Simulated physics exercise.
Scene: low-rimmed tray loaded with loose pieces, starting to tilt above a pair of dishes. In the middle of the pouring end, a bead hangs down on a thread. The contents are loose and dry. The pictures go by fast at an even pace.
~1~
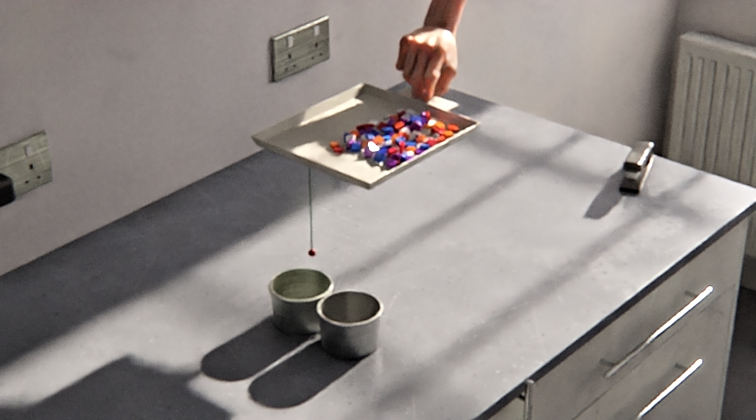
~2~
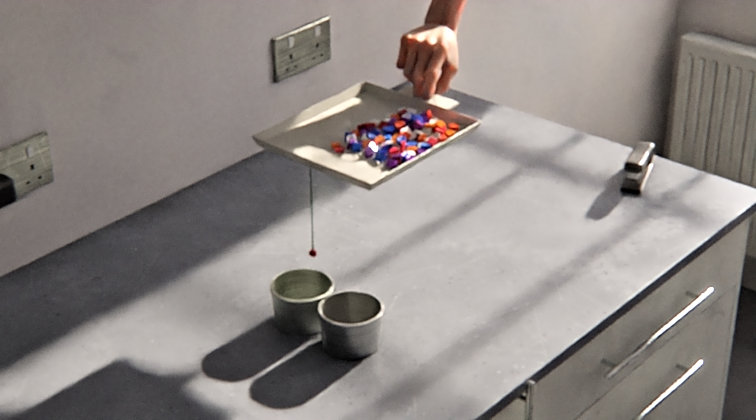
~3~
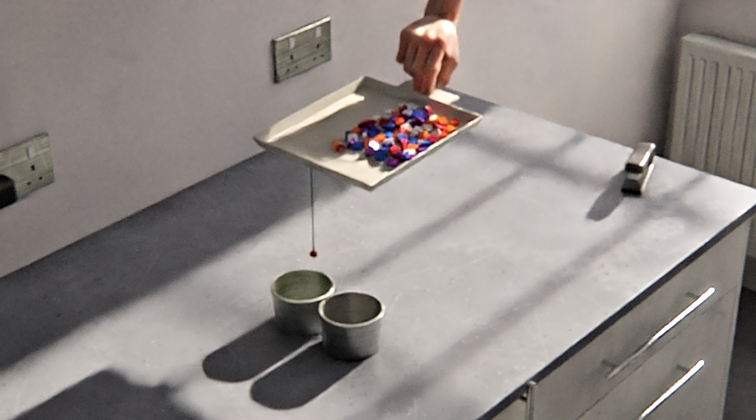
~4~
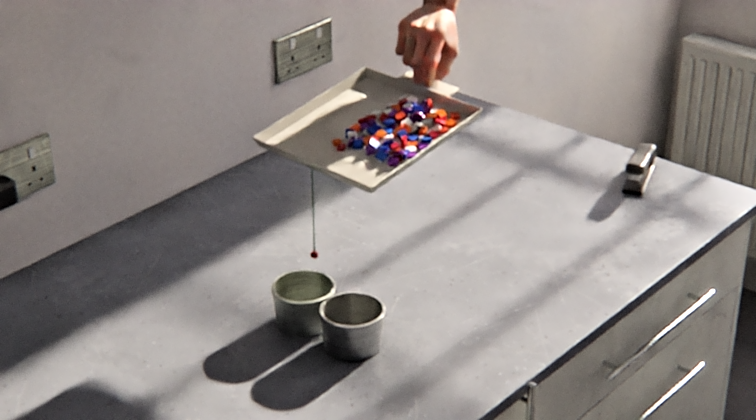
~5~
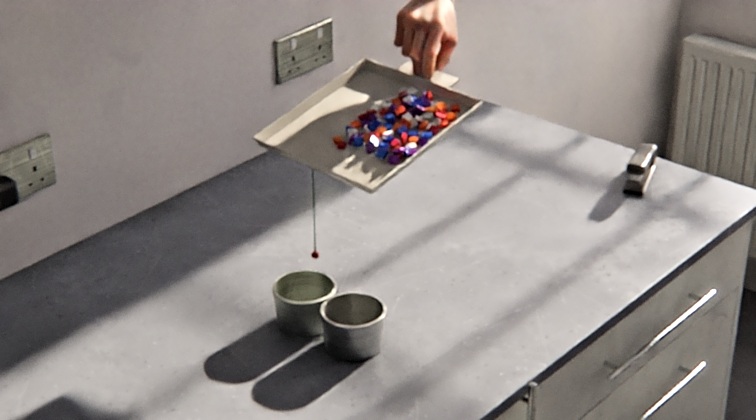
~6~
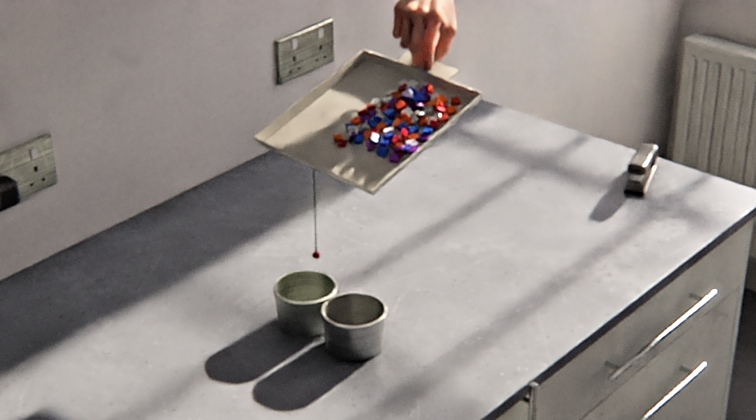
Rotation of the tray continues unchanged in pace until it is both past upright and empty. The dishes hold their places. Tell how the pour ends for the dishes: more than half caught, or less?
It ends with more than half caught.
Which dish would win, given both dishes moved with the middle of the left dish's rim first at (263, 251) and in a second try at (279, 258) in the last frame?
In the first try it's the rightmost dish, and in the second it's the rightmost dish.
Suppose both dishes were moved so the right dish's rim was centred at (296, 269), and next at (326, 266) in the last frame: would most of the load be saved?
First try: A minority; second try: A minority.
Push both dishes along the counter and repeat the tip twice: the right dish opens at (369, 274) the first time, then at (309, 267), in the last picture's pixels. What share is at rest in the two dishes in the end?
In order: 0 percent and 10 percent.
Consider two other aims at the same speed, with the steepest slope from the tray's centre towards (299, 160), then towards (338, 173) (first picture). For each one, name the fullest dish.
It would be the left-side one to begin with, and after that the right-side one.
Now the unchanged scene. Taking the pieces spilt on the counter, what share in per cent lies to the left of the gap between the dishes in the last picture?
I'd say some 30 in a hundred.
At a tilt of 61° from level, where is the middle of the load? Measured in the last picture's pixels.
Close to (348, 173).
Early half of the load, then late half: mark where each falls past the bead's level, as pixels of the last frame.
Near (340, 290) to start, and near (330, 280) afterwards.
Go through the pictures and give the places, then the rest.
Corners of the pouring end at (257, 136) and (369, 180), level; middle of the load at (399, 135), mosaic tiles; left dish at (280, 311); right dish at (329, 335); bead on its thread at (312, 253), in the first frame.
Corners of the pouring end at (258, 136) and (370, 181), level; middle of the load at (400, 134), in the second frame.
Corners of the pouring end at (258, 137) and (370, 182), tipped barely, lowest at the right corner; middle of the load at (400, 131), in the third frame.
Corners of the pouring end at (258, 137) and (371, 184), tipped a little, lowest at the right corner; middle of the load at (401, 127), in the fourth frame.
Corners of the pouring end at (259, 137) and (371, 185), tipped a little, lowest at the right corner; middle of the load at (401, 122), in the fifth frame.
Corners of the pouring end at (259, 137) and (372, 187), tipped a little, lowest at the right corner; middle of the load at (401, 117); left dish at (285, 313); right dish at (333, 337), in the sixth frame.
Soon after the last picture, tray tipped steeply; most on the tray; a stray few in the right dish; a stray few in the left dish; a small part in the air.
A little later, tray tipped past a quarter turn; a small part on the tray; about a quarter in the right dish; about a quarter in the left dish; a small part outside both; about a third in the air.
Later still, tray tipped past a quarter turn; about a third in the right dish; about half in the left dish; about a quarter outside both.
At rest, tray tipped past a quarter turn; about a third in the right dish; about half in the left dish; about a quarter outside both.
